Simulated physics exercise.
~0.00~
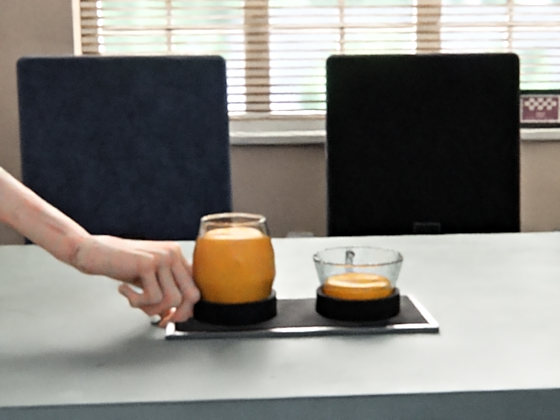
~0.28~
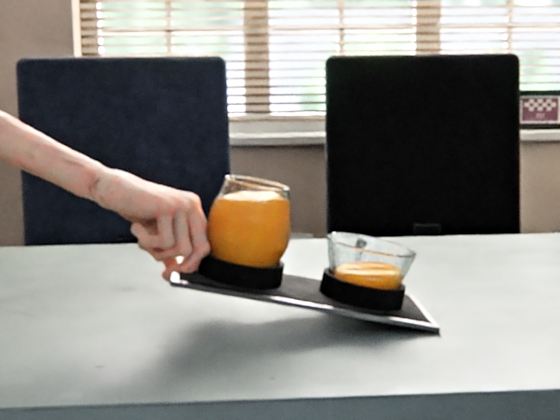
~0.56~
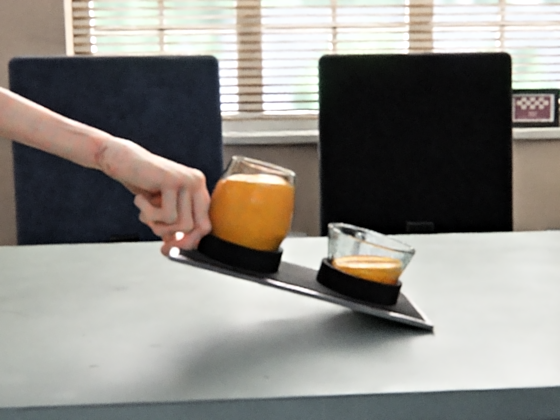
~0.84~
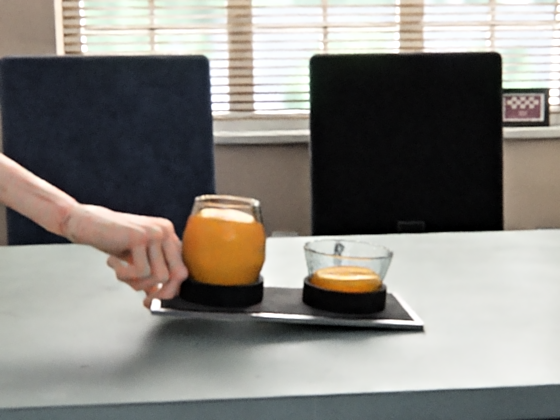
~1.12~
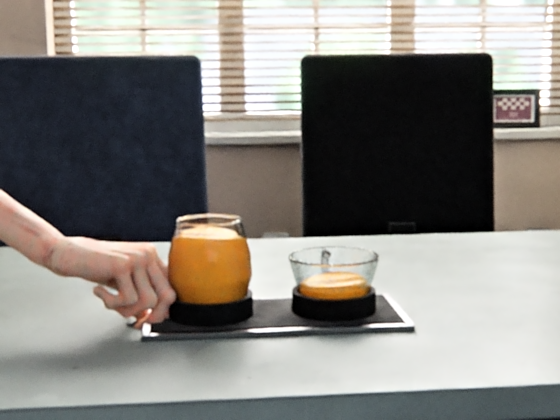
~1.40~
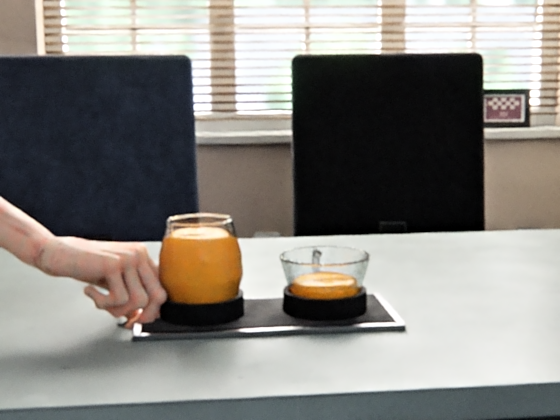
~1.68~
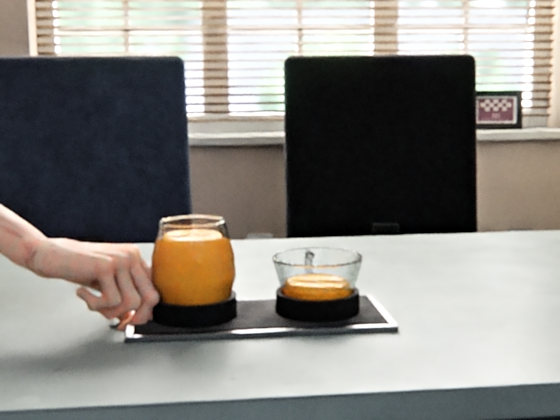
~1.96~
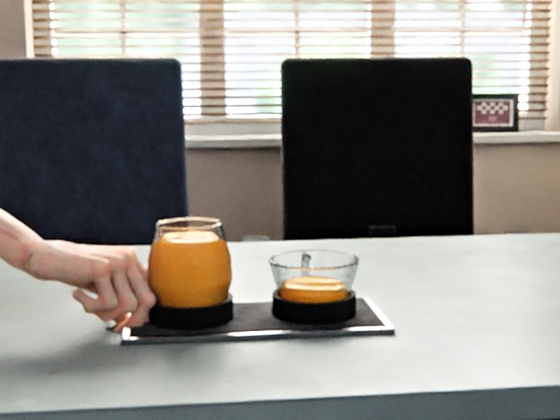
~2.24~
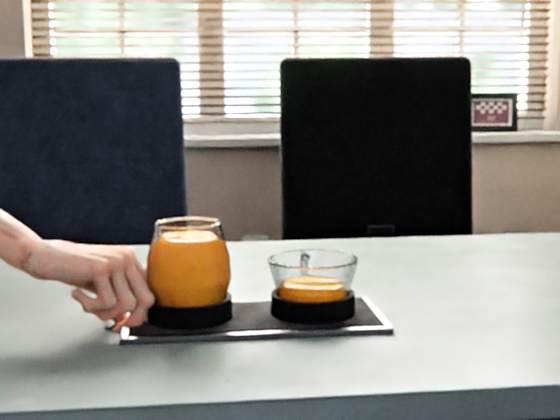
A hand reaches in from the left and grips the near end of a dark serving tray on a pale table, where a round-bellied glass nearly full of orange juice stands beside a shallower clear cup holding less. The hand lifts the left edge, and the tray tilts down toward the right with both vessels leaning along with it. The slope steepens a little more, yet both stay in their black holders. The hand then lowers the edge until the tray lies flat again. Both vessels end upright, the juice still inside the round glass, with the hand resting at the tray's left end.
